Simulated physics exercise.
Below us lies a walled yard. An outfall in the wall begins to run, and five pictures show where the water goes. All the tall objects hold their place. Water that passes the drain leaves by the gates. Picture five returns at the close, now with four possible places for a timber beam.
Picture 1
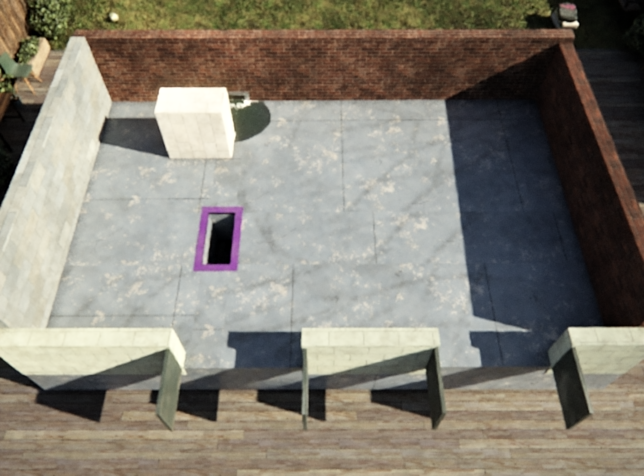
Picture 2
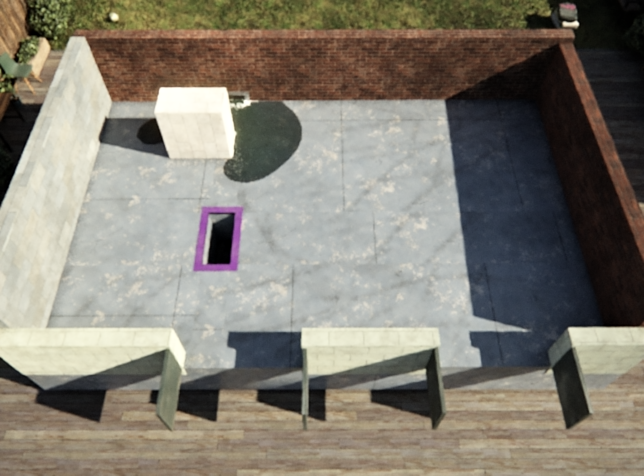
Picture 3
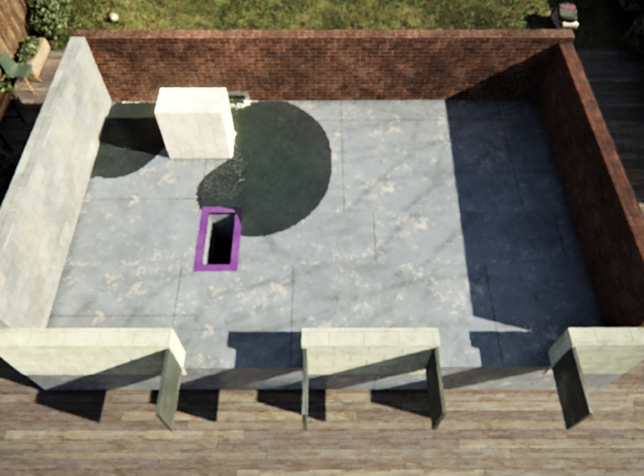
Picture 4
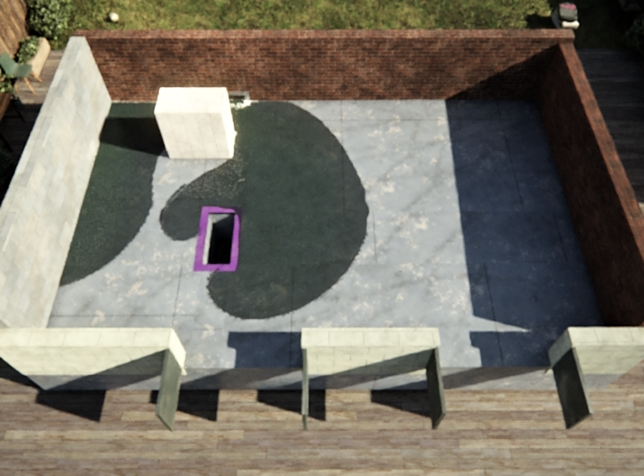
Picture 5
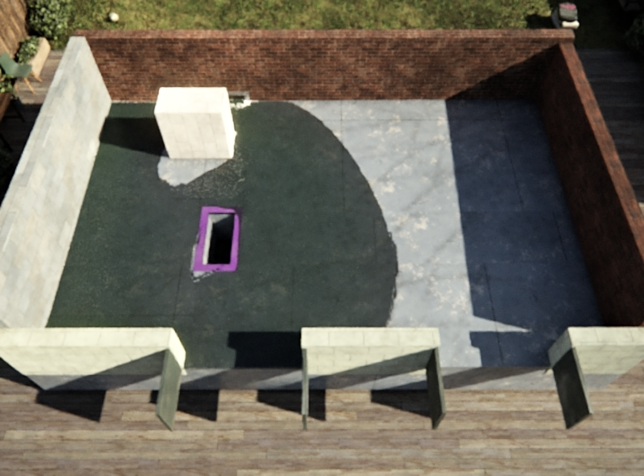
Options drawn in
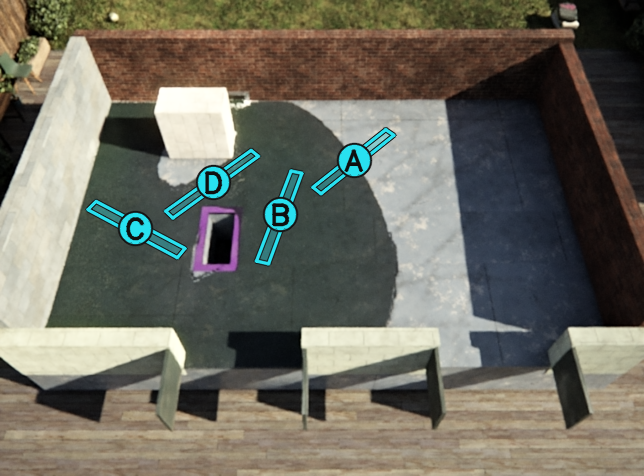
In a walled yard seen from above, a dark wet patch spread from beside a pale block near the back wall, curled around the purple-edged drain, and covered most of the left side.
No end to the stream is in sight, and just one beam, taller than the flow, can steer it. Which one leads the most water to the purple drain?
Take C.
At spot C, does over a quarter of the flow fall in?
Yes, it does.
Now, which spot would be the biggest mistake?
That is spot D.
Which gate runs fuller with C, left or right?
The left one.
On the marked copy, A from (316, 190) to (389, 132); B from (262, 262) to (296, 172); C from (91, 205) to (181, 252); D from (169, 214) to (254, 153).
Choosing A, about 26 % of the stream goes into the purple drain, about 74 % out by the gates.
Choosing B, about 33 % of the stream goes into the purple drain, about 66 % out by the gates.
Choosing C, about 45 % of the stream goes into the purple drain, about 55 % out by the gates.
Choosing D, about 14 % of the stream goes into the purple drain, about 86 % out by the gates.
